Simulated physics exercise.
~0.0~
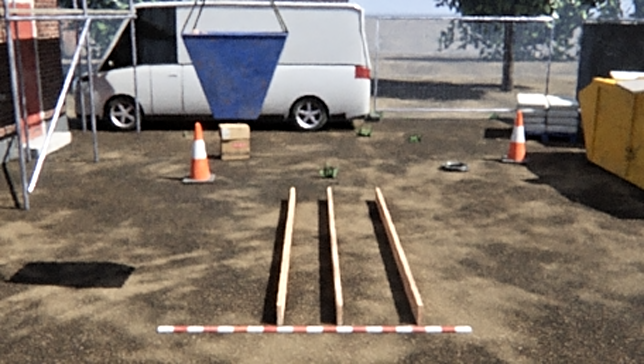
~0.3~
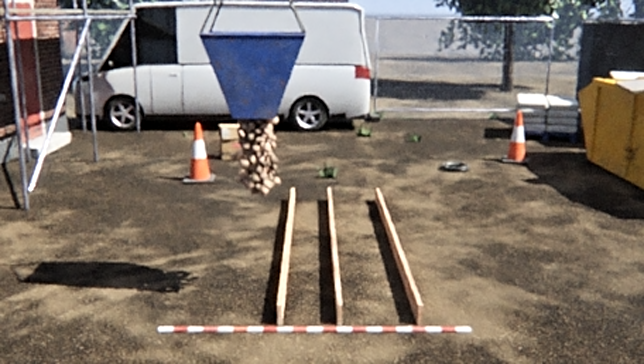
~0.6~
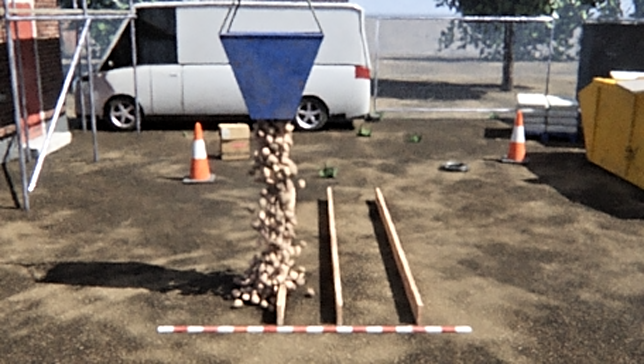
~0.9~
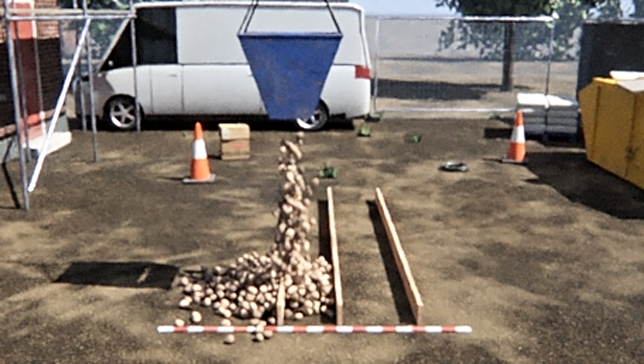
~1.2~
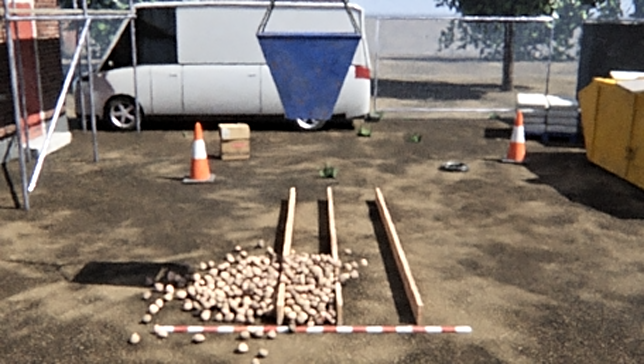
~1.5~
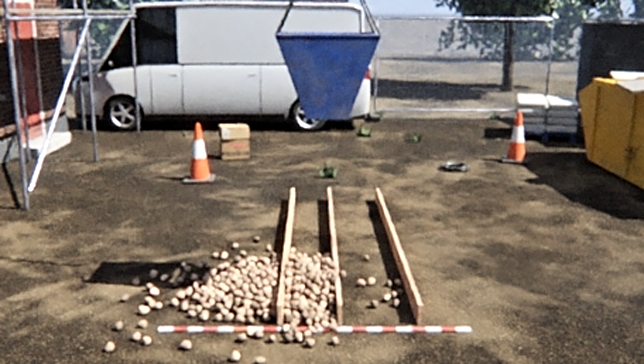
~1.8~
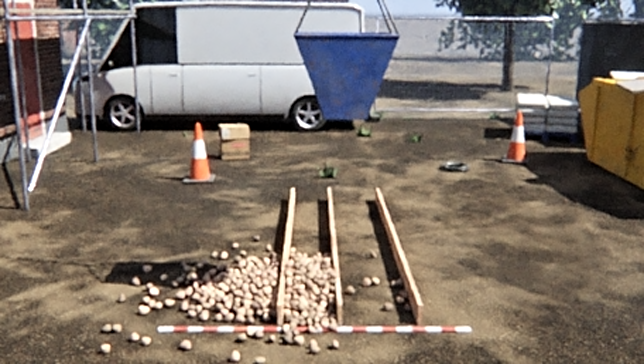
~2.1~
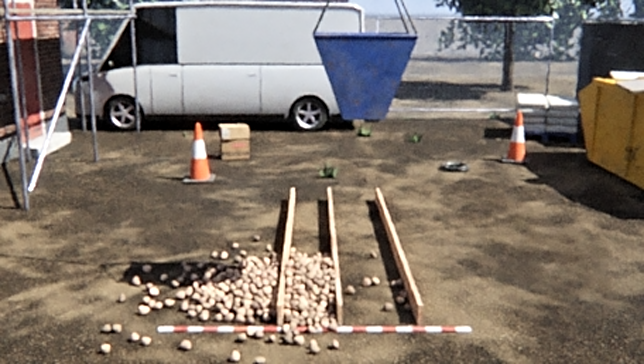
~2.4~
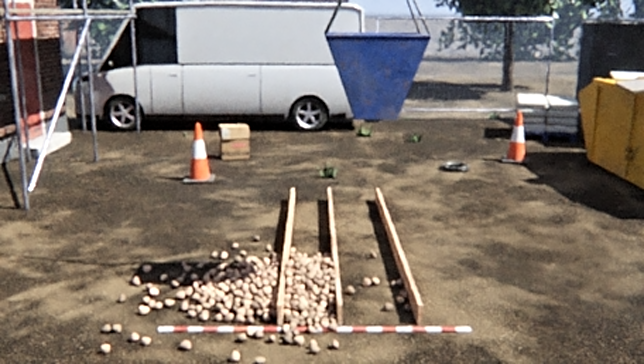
In this clip, a blue skip glides right above three wooden boards in a yard and pours out rounded stones, which spread into a heap. Once empty it keeps moving, leaving stones left of the boards and in the left bay, with a few in the right.
